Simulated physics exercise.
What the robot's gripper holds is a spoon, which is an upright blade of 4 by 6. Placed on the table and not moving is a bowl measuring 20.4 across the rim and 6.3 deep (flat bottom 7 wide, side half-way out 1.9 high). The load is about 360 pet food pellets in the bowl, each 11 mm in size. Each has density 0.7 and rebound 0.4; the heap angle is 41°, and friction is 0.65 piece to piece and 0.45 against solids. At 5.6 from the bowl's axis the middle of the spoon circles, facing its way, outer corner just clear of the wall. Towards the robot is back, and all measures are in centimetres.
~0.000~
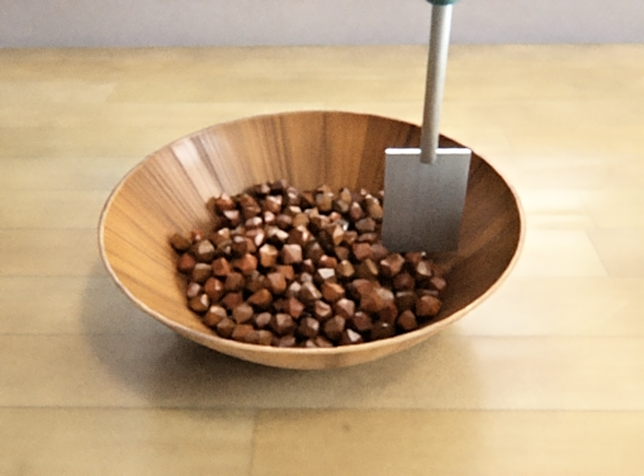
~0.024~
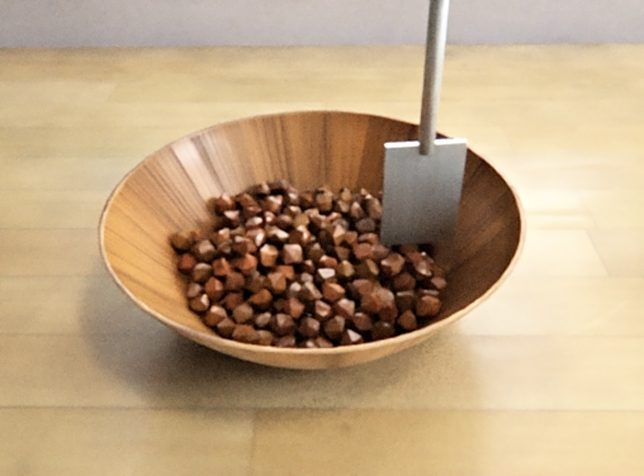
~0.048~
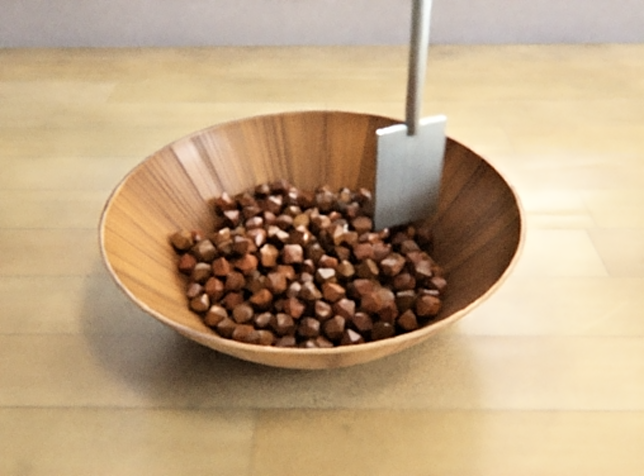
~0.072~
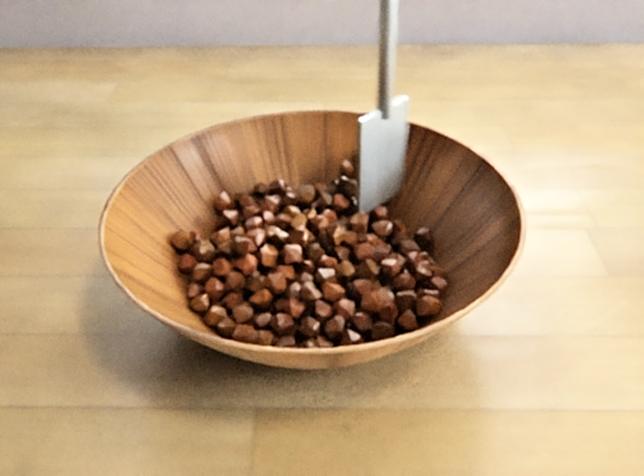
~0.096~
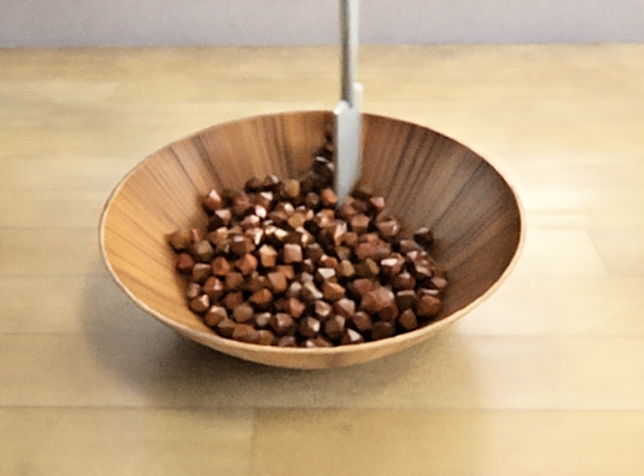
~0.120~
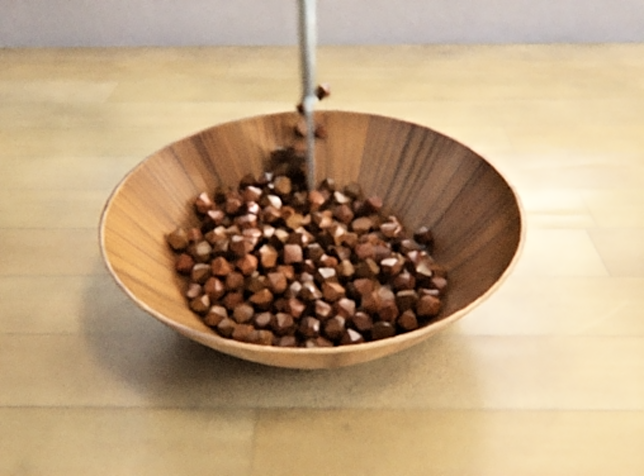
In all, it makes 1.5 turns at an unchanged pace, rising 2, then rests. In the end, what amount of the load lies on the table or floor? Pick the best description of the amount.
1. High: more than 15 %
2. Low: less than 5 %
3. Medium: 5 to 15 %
Medium: 5 to 15 %.
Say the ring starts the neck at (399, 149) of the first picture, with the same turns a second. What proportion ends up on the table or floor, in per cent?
15 %.
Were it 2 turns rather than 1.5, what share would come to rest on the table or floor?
15 %.
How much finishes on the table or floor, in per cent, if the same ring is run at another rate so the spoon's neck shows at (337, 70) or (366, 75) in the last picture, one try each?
About 5 per cent, then about 5 per cent.
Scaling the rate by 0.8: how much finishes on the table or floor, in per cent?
5 %.
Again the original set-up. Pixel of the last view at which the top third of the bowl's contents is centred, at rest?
(324, 266).
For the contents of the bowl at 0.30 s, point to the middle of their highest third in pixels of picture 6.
Centre estimate: Approx. (315, 289) px.
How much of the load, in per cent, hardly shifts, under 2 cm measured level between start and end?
75 %.
After 0.30 s, 265° round, highest piece 9 above the table; 347 in the bowl, 4 on the table or floor, 11 in flight or on the tool.
After 0.49 s, 76° round, highest piece 7 above the table; 330 in the bowl, 26 on the table or floor, 6 in flight or on the tool.
After 0.78 s, 180° round, highest piece 5 above the table; 330 in the bowl, 32 on the table or floor.
After 1.48 s, 180° round, highest piece 5 above the table; 330 in the bowl, 32 on the table or floor.
In the end, 330 in the bowl, 32 on the table or floor. That is 9 % on the table or floor.
